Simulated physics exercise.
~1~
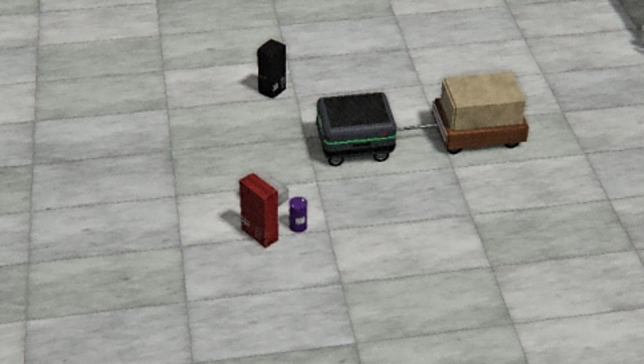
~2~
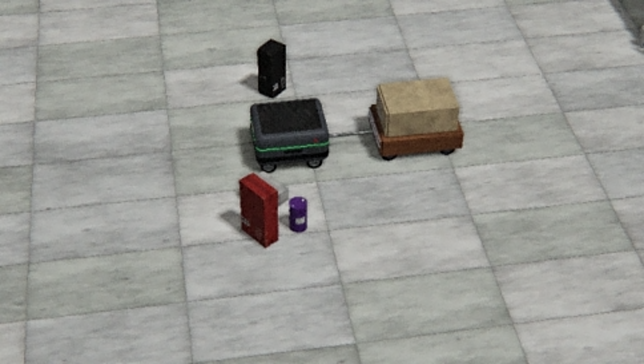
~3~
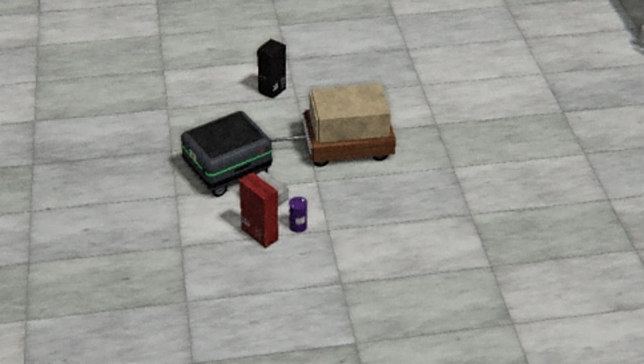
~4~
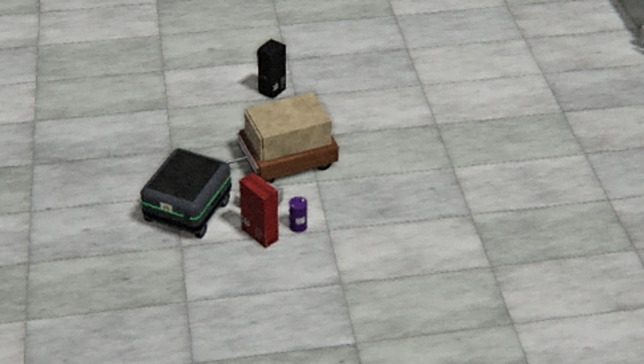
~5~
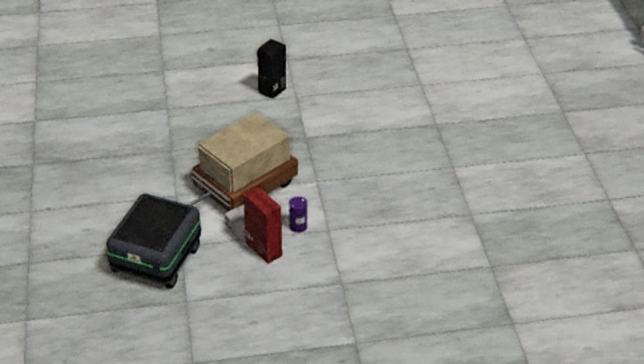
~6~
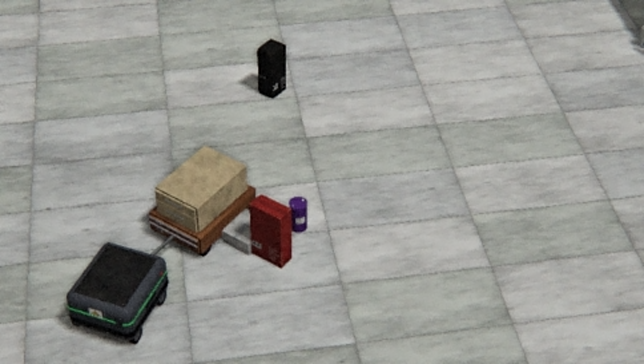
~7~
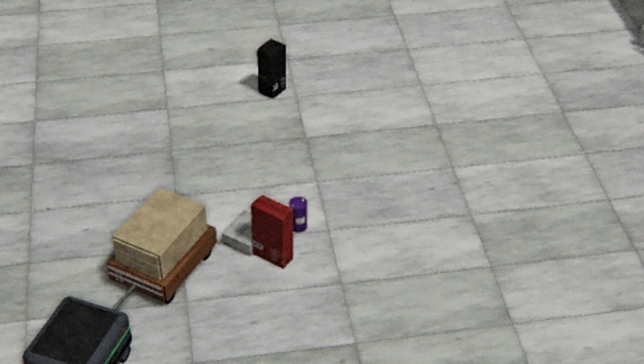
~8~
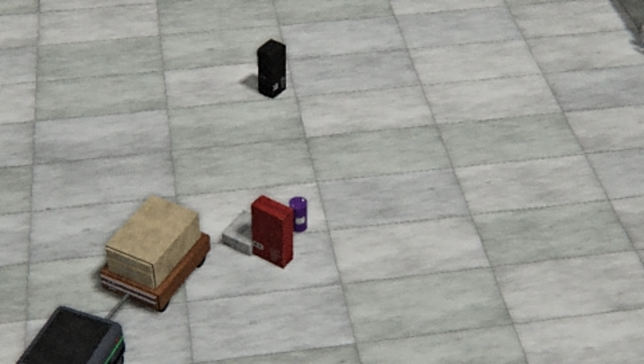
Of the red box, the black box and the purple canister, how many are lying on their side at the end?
None of them are lying on their side. The red box, the black box and the purple canister all still stand upright.
